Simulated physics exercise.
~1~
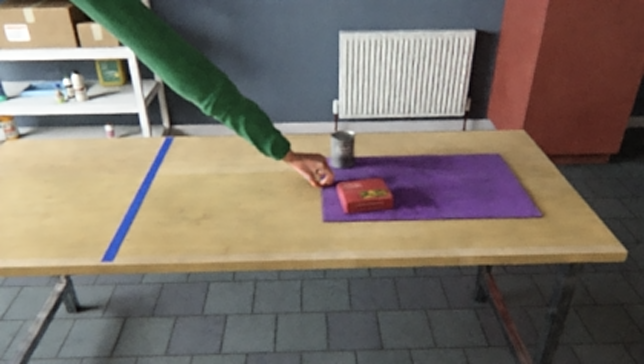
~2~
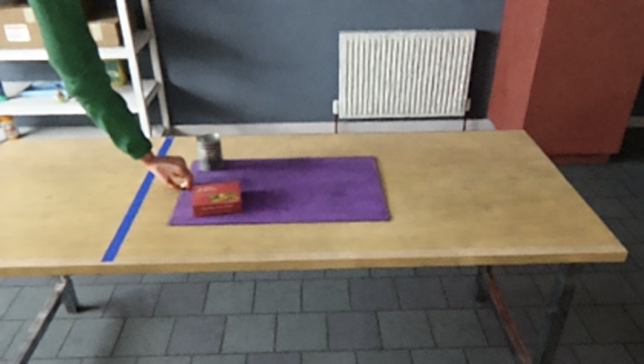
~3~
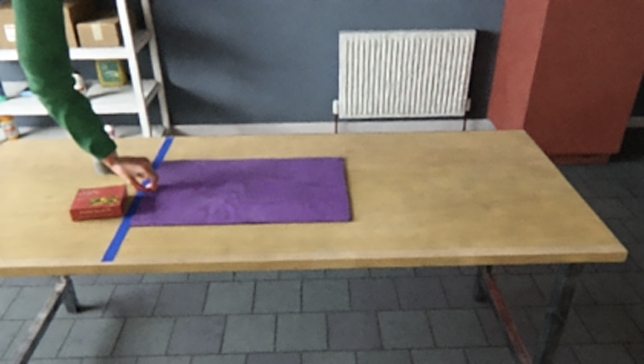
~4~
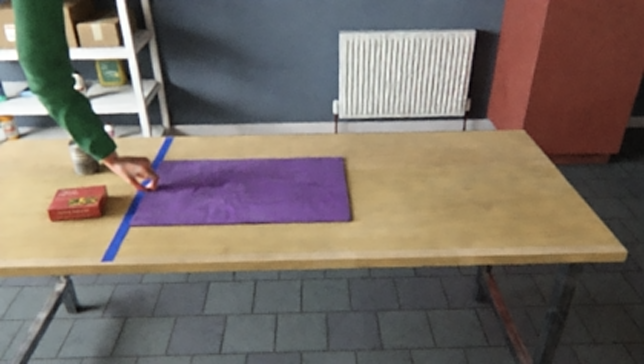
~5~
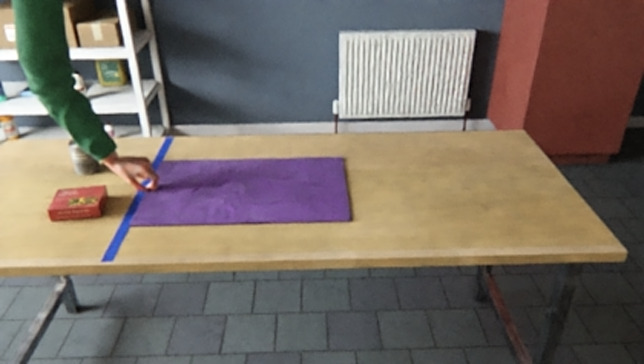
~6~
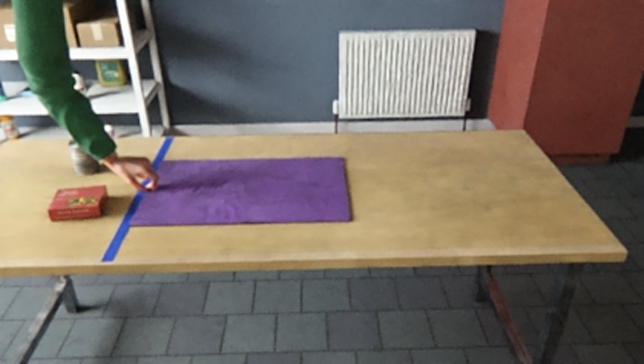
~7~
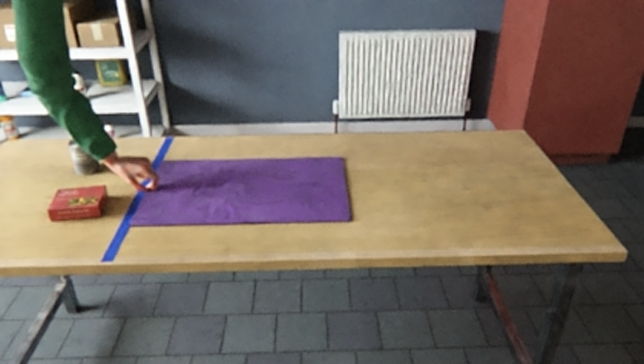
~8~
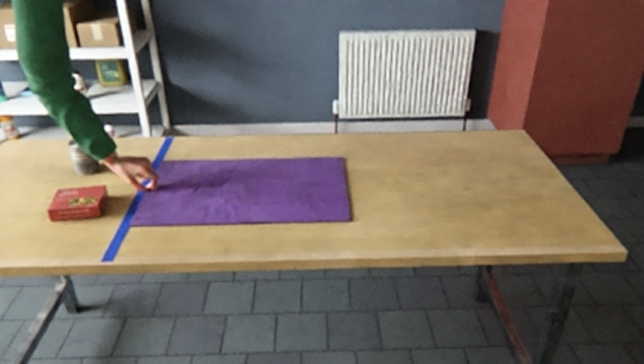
In a room with a grey tiled floor, a dark wall and a white radiator, a still camera looks across a long wooden table with a strip of blue tape towards its left side. A green-sleeved arm holds the edge of a purple mat carrying a grey tin and a red packet. The hand pulls the mat left towards the tape, and both objects ride along. The mat halts with its edge at the tape, while the tin and packet slide off ahead. Both come to rest on the bare wood left of the tape, the tin still upright, as the hand stays on the mat.
